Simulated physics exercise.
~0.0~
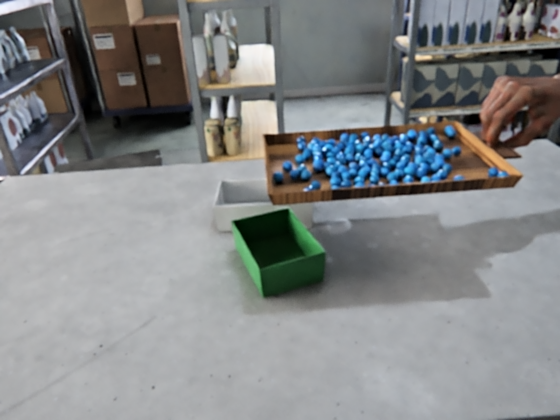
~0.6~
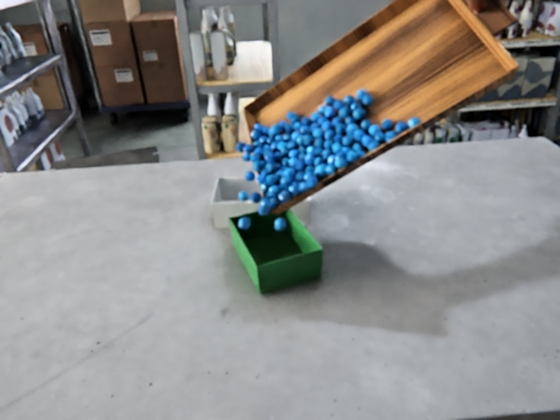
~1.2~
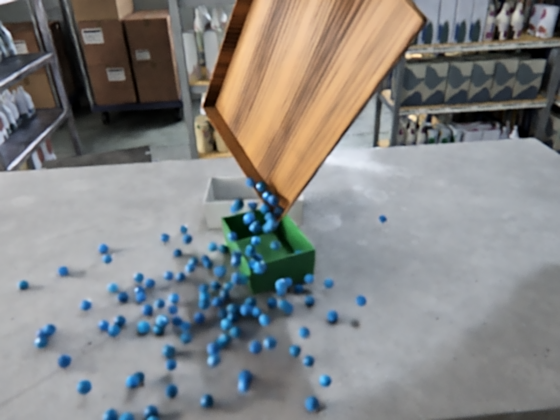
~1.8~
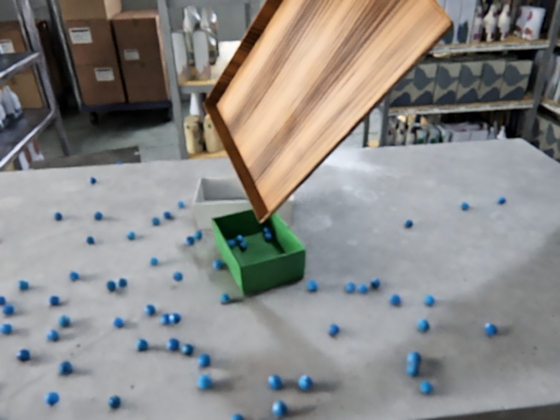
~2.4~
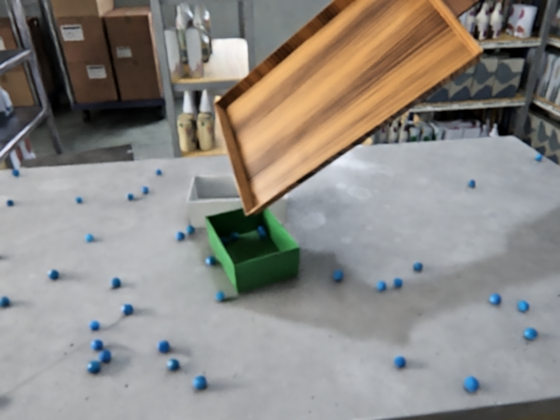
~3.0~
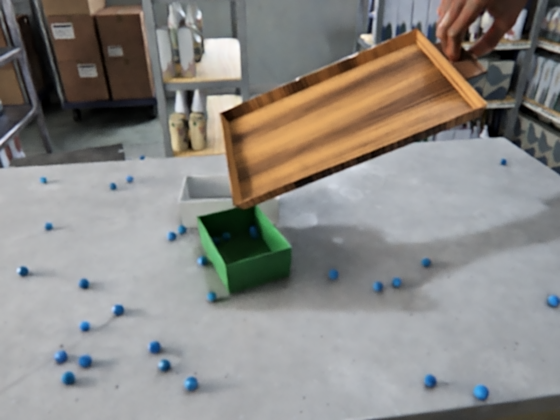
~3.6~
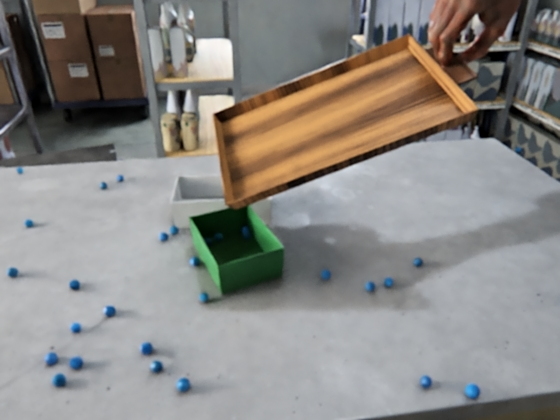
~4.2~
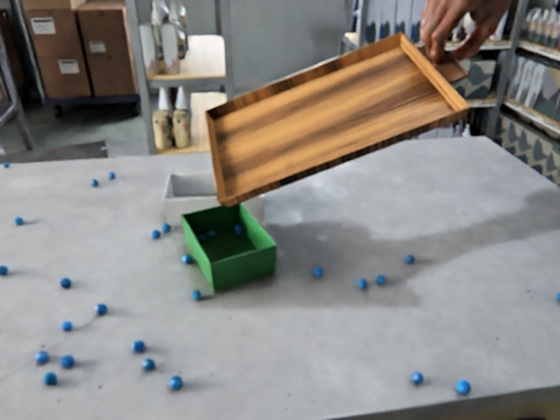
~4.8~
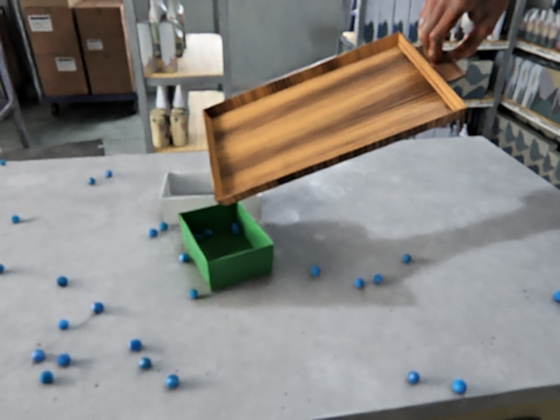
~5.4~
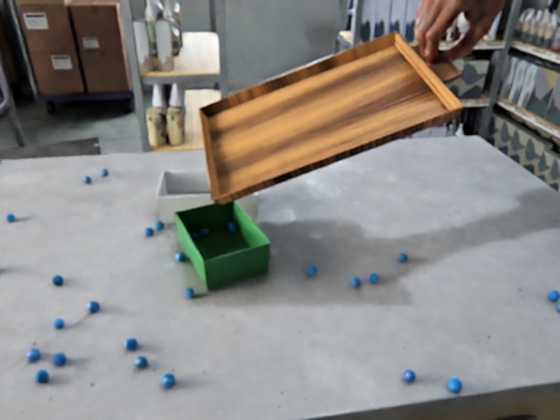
A wooden tray full of shiny blue balls is held by a hand at the right above a grey table, seen from slightly above in a storeroom with shelves and cardboard boxes behind. On the table sit an open green box and, just behind it, a white one. The tray tips steeply down to the left, and the balls slide off its lower corner in a rush, a few landing in the green box while most bounce and scatter across the table. The emptied tray then tilts partway back and stays there, still slanted above the green box. At the end, a few balls lie in the green box, and the others in view are spread over the tabletop.
